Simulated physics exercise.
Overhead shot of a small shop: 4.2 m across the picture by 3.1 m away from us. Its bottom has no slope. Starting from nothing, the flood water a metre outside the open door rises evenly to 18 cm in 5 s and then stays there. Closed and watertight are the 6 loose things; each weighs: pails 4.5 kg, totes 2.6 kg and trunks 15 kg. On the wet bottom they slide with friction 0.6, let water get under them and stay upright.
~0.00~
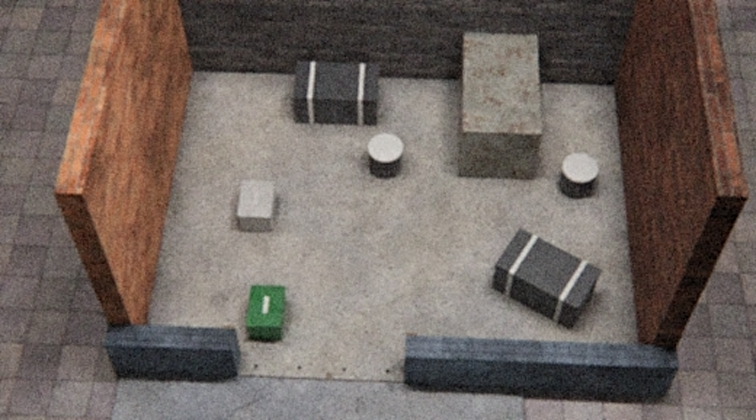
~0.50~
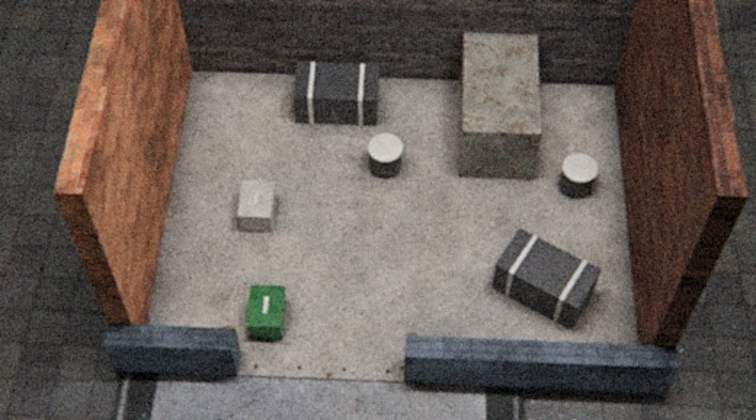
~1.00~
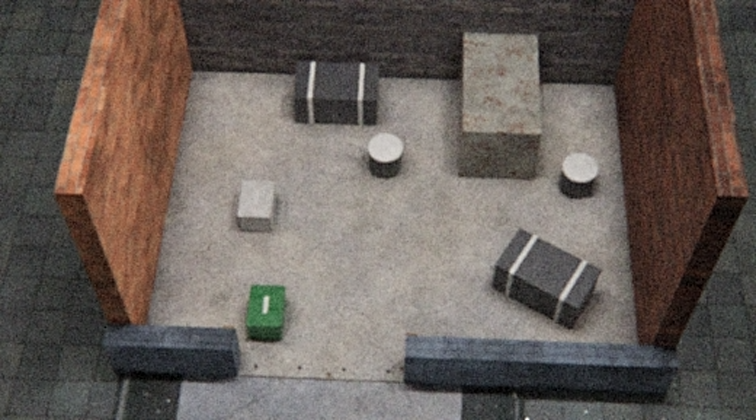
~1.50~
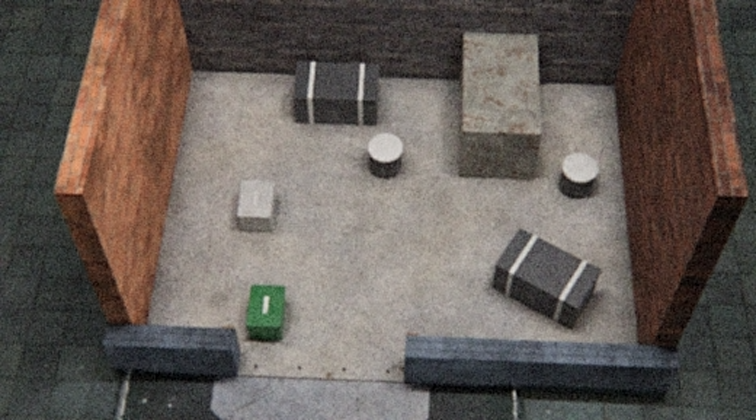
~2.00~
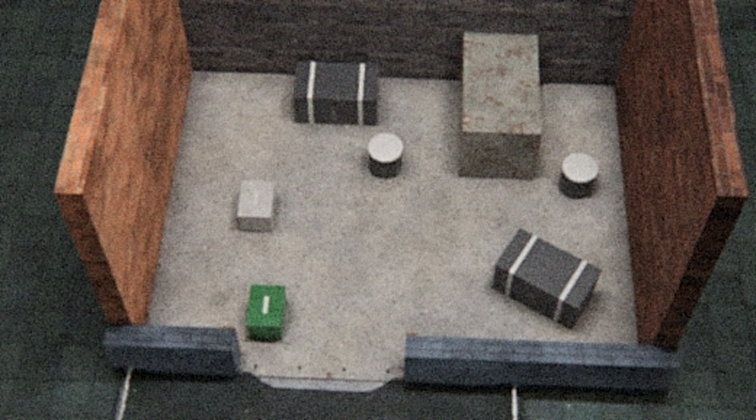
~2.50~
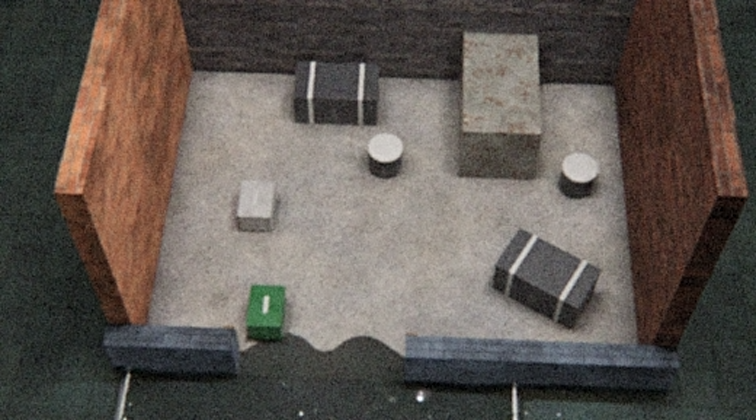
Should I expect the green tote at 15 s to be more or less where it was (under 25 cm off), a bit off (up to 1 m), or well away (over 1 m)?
A bit off.
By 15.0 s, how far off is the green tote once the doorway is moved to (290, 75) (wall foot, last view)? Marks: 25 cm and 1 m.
Result for the green tote: Large displacement.
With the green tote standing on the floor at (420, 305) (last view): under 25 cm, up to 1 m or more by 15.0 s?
What happens is it gets pushed a long way.
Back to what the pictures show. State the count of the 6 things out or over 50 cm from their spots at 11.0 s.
The number comes to 2.
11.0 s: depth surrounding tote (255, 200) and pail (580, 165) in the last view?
Depth approx. 14 cm / 5 cm.
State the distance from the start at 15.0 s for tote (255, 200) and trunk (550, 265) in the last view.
One is off by 60 cm, the other by 80 cm, in the order asked.
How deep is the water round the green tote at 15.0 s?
Roughly 11 cm.
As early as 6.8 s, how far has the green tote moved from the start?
About 120 cm.
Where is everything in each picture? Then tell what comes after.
The first frame shows the green tote at (266, 305), on the bottom; water covers 0.0 m2; 0 of 6 have shifted.
The second frame shows the green tote at (266, 305) rests on the ground; water covers 0.0 m2; 0 of 6 have shifted.
The third frame shows the green tote at (266, 305), on the bottom; 0.0 m2 under water; 0 of 6 have shifted.
The fourth frame shows the green tote at (266, 305) rests on the ground; 0.0 m2 under water; 0 of 6 have shifted.
The fifth frame shows the green tote at (266, 305), on the bottom; water covers 0.0 m2; 0 of 6 have shifted.
The sixth frame shows the green tote at (266, 305) rests on the ground; water covers 0.2 m2; 0 of 6 have shifted.
After 3.5 s the green tote is near (265, 301), 0.0 m from its start, aground; 0 afloat.
After 6.8 s the green tote is near (174, 222), 1.2 m from its start, afloat; 3 afloat.
After 11.0 s the green tote is near (242, 300), 0.2 m from its start, afloat; 4 afloat.
After 15.0 s the green tote is near (256, 260), 0.4 m from its start, afloat; 6 afloat.
